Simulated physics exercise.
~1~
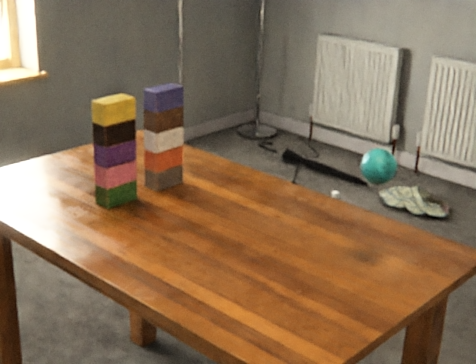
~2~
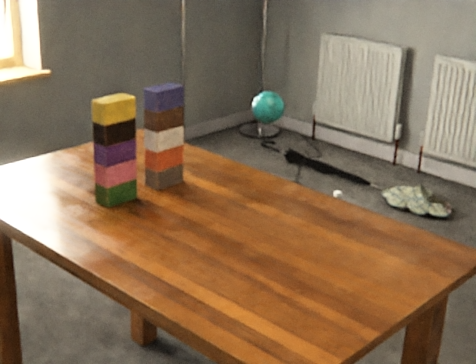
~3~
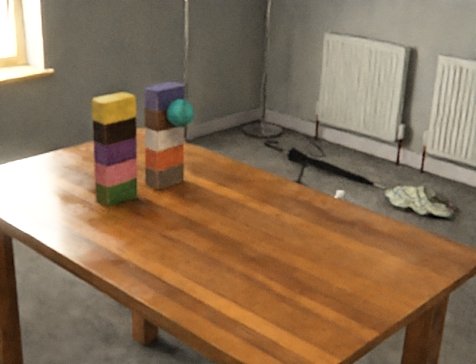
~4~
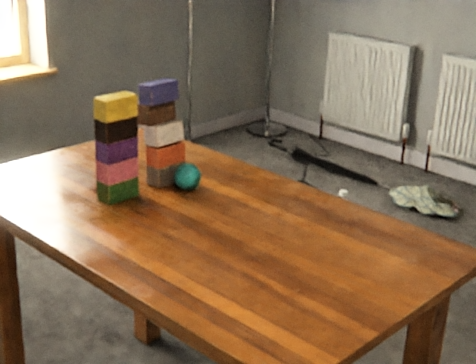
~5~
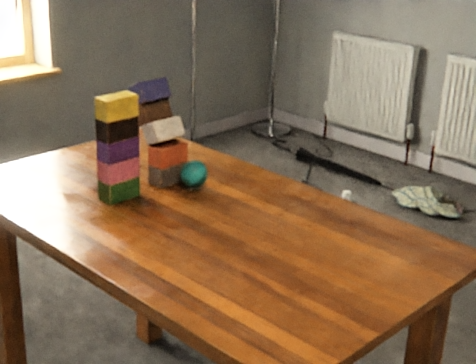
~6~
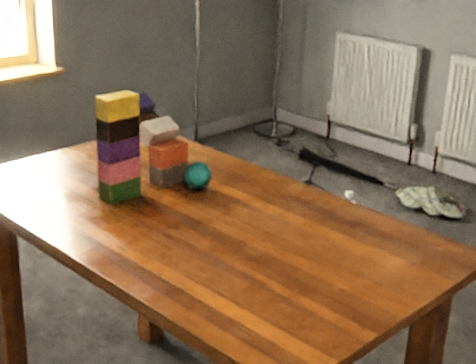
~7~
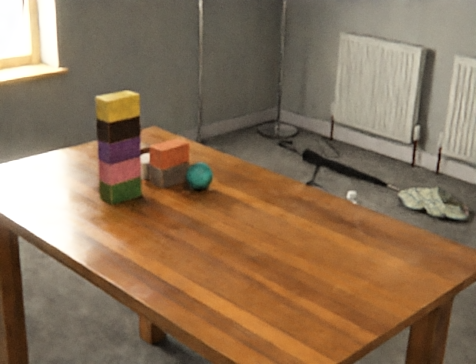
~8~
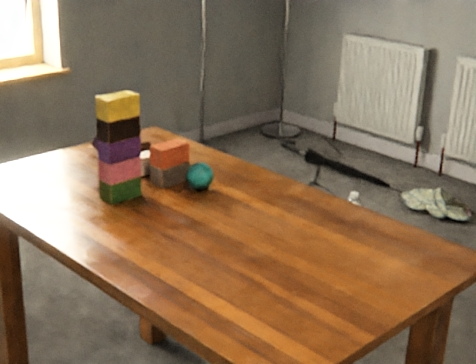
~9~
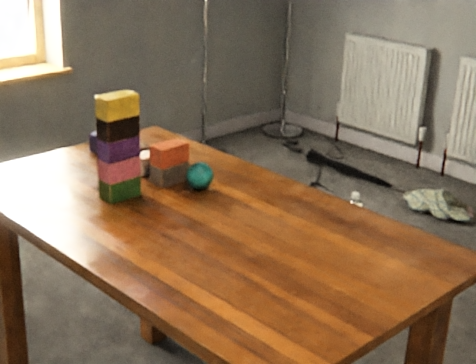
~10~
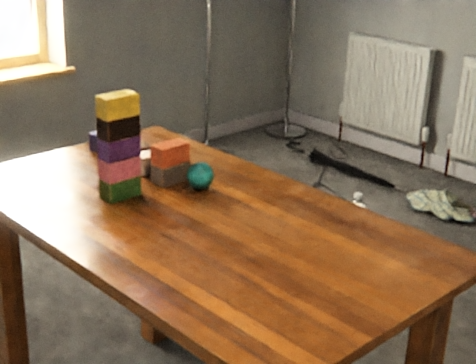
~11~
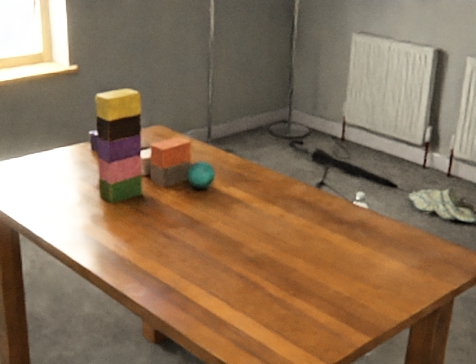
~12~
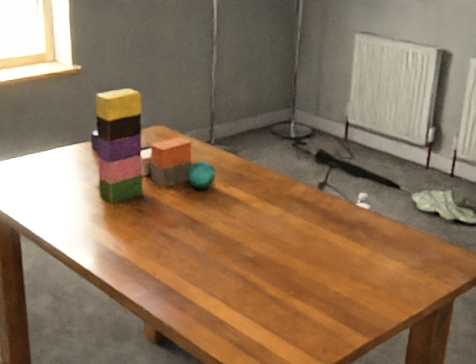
A turquoise ball flew in from the right and struck the rear of two block stacks on a wooden table, toppling its blue, brown and white blocks backward, while the front stack stayed standing and the ball rested beside the orange and grey blocks.
